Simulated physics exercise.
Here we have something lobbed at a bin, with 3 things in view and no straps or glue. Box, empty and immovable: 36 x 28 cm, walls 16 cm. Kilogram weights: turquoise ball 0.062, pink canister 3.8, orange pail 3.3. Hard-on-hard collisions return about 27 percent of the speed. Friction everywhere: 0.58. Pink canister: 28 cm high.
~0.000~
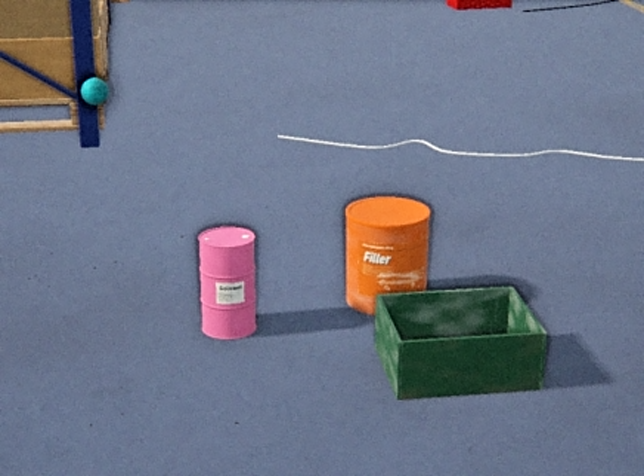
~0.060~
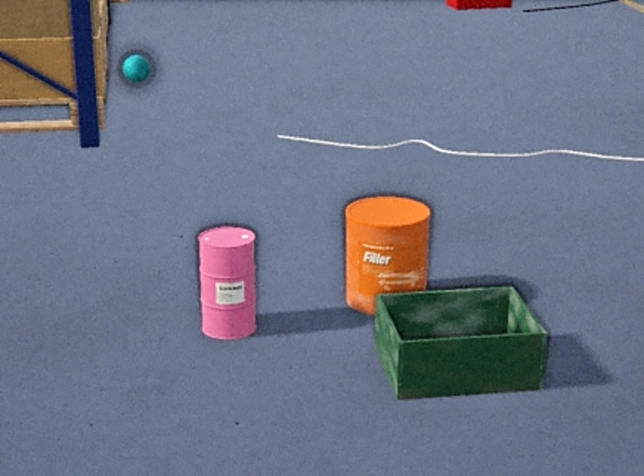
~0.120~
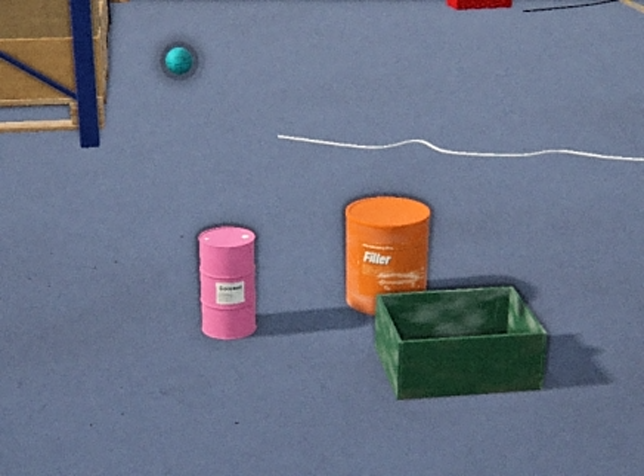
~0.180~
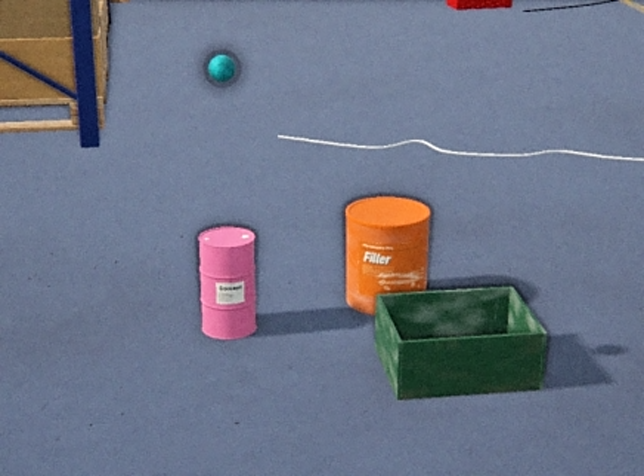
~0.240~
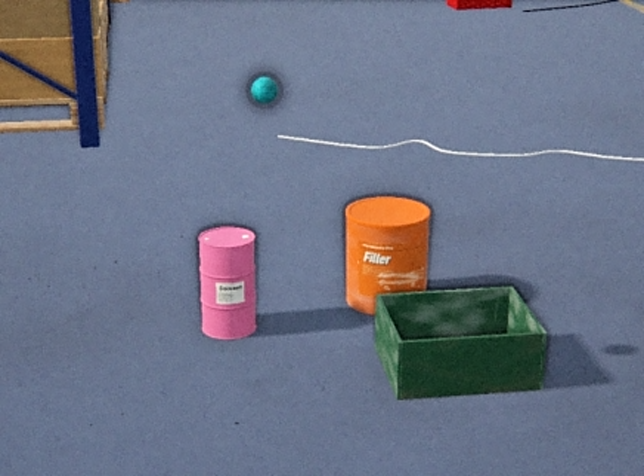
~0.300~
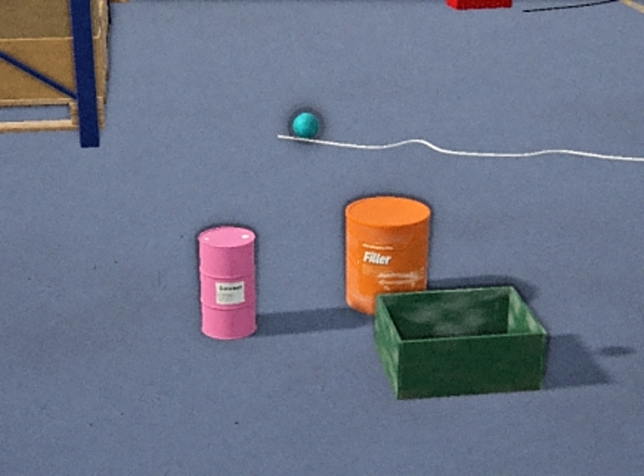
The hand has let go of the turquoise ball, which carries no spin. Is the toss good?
My guess is it is left in the box.
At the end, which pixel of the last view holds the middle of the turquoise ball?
Near (473, 355).
By 0.40 s, gap 23 cm; turquoise ball near (372, 213).
By 0.60 s, ball inside the box; turquoise ball near (479, 333).
By 0.80 s, ball inside the box; turquoise ball near (501, 354).
When it is over (2.4 s), ball inside the box; the bystanders within 10 cm of the start. End places, in pixels of the last picture, turquoise ball near (473, 355).
